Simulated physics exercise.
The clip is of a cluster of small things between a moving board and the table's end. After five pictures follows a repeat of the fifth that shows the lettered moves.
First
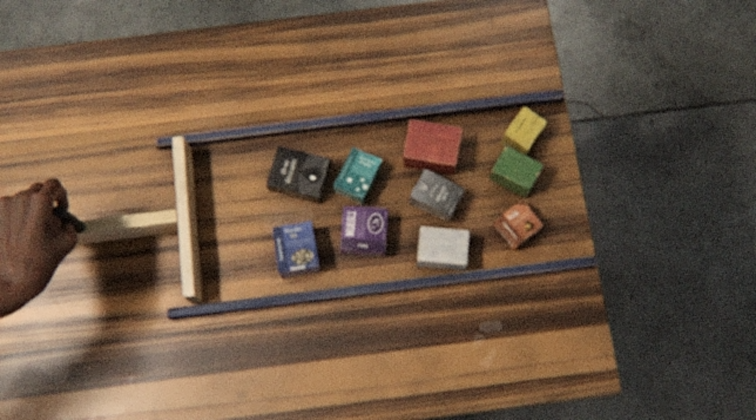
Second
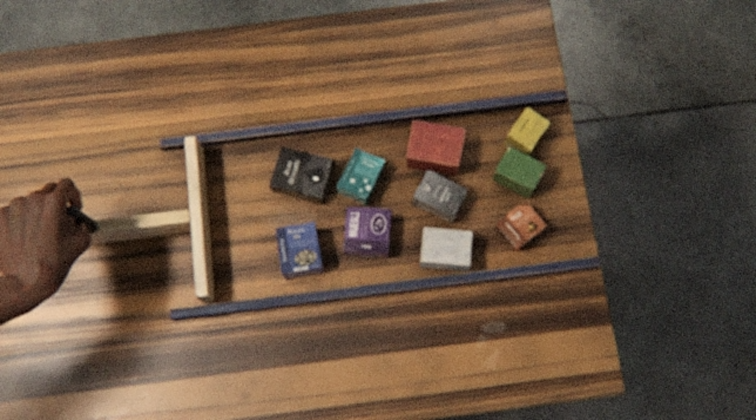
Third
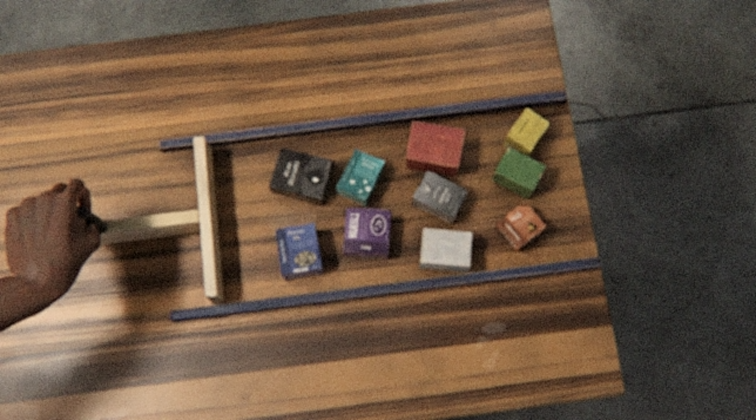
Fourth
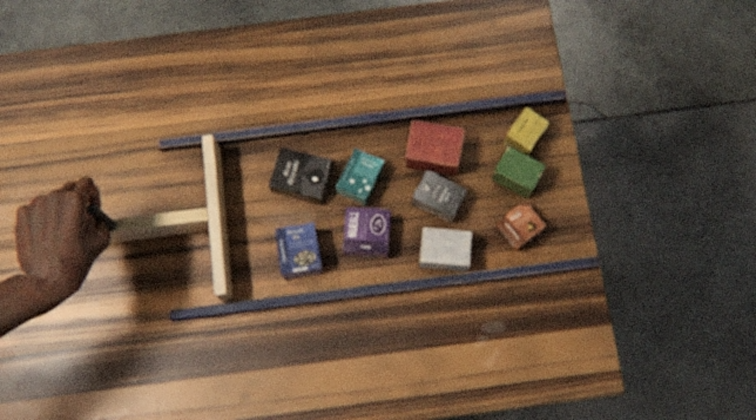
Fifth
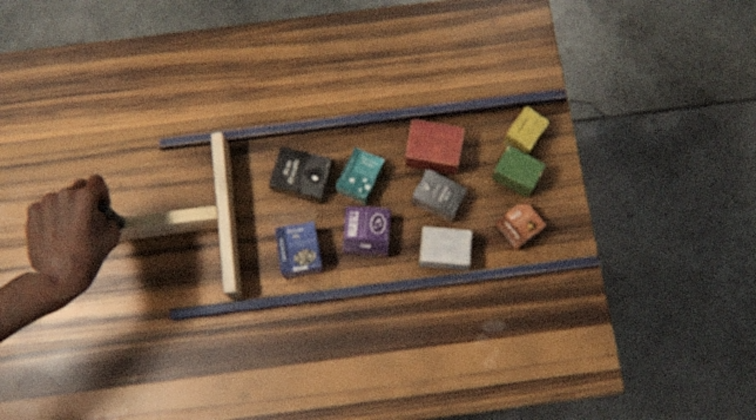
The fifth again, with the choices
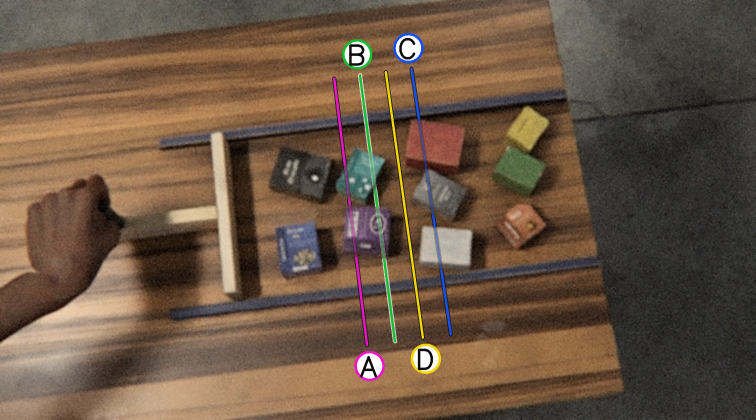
A hand slides a wooden board slowly right toward small coloured boxes on a table.
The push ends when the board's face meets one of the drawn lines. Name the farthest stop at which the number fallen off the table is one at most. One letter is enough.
No farther than C.
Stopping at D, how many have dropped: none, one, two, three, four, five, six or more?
In all, none.
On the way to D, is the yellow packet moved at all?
By then, yes.
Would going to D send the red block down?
No.
On the marked copy, A at (350, 206); B at (377, 203); C at (430, 196); D at (404, 200).
Taking C. A third of the way, board (298, 201); blue packet (331, 247); black box (330, 166).
Two thirds of the way, board (372, 192); yellow packet (535, 130); orange packet (534, 218).
When it is over, board (427, 185); yellow packet over the edge; orange packet (582, 208); one fallen.
As for the rest, A is within the limit but short; B is within the limit but short; D is within the limit but short.
